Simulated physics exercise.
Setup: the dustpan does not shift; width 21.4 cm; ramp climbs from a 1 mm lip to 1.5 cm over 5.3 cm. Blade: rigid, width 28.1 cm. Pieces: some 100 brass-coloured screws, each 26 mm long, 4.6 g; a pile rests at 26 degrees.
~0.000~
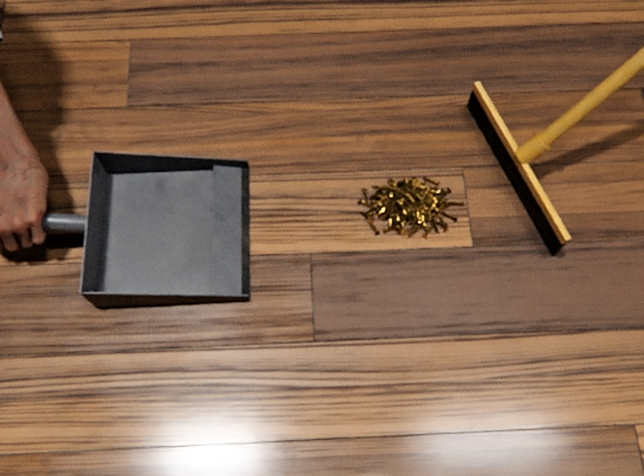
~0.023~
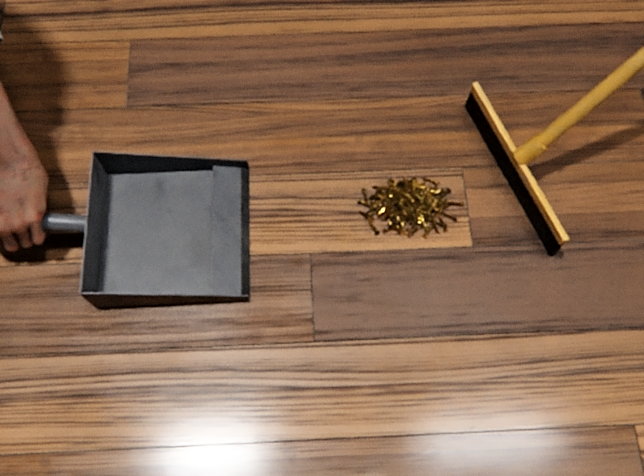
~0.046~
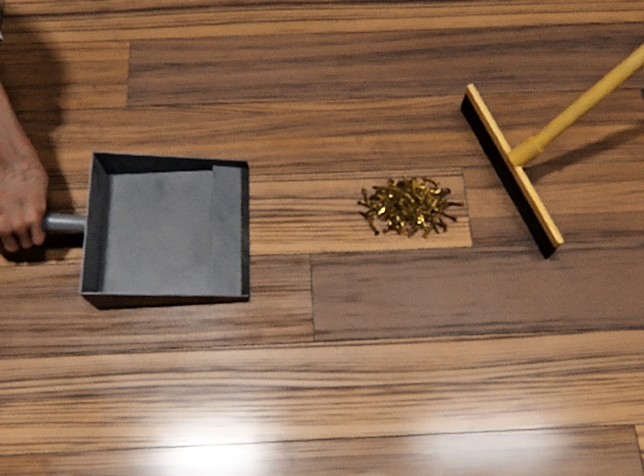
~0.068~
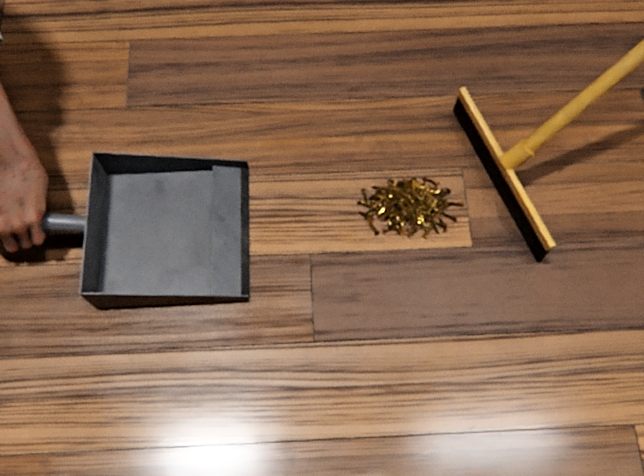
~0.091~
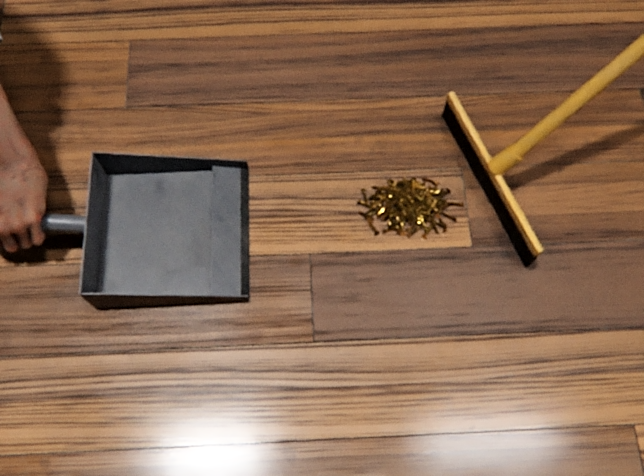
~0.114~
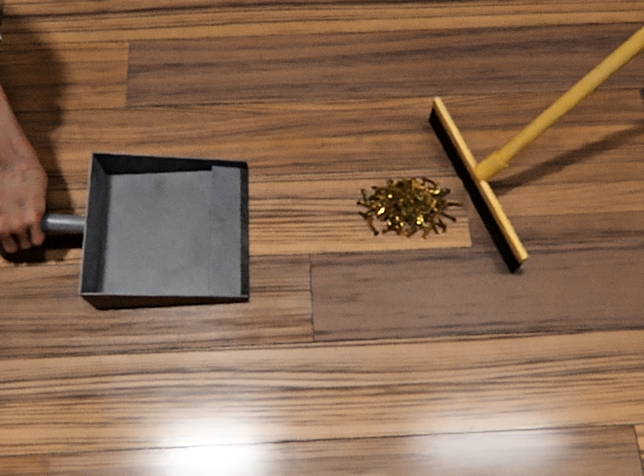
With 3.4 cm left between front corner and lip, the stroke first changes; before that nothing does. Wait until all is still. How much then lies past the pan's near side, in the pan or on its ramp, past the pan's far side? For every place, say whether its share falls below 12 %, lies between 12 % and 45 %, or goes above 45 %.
Near side: Between 12 % and 45 %, pan: Between 12 % and 45 %, far side: Below 12 %.
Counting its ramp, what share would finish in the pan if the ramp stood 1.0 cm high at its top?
In that case some 40 per cent.
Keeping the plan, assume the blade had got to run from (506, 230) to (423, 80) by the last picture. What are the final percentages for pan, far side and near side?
Pan 20 % / far 10 % / near 5 %.
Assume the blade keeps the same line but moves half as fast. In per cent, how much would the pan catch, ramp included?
I'd put it at close to 5 per cent.
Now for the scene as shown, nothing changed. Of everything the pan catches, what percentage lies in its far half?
I'd put it at around 10 per cent.
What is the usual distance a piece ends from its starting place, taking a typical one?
Roughly 26 cm.
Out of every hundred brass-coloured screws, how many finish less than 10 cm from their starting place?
The figure is some 0 percent.
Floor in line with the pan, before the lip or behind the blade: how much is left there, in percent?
45 %.
Then, at 0.25 s, middle of the blade 20 cm from the lip; 0 % over the lip, far side 0 %, near side 0 %.
Then, at 0.35 s, middle of the blade 11 cm from the lip; 0 % over the lip, far side 0 %, near side 5 %.
After 0.57 s, middle of the blade 8 cm from the lip; 40 % over the lip, far side 0 %, near side 20 %.
In the end, at 1.6 s, near side 20 %, pan 35 %, far side 0 %, in front of the lip or behind the blade 45 %.
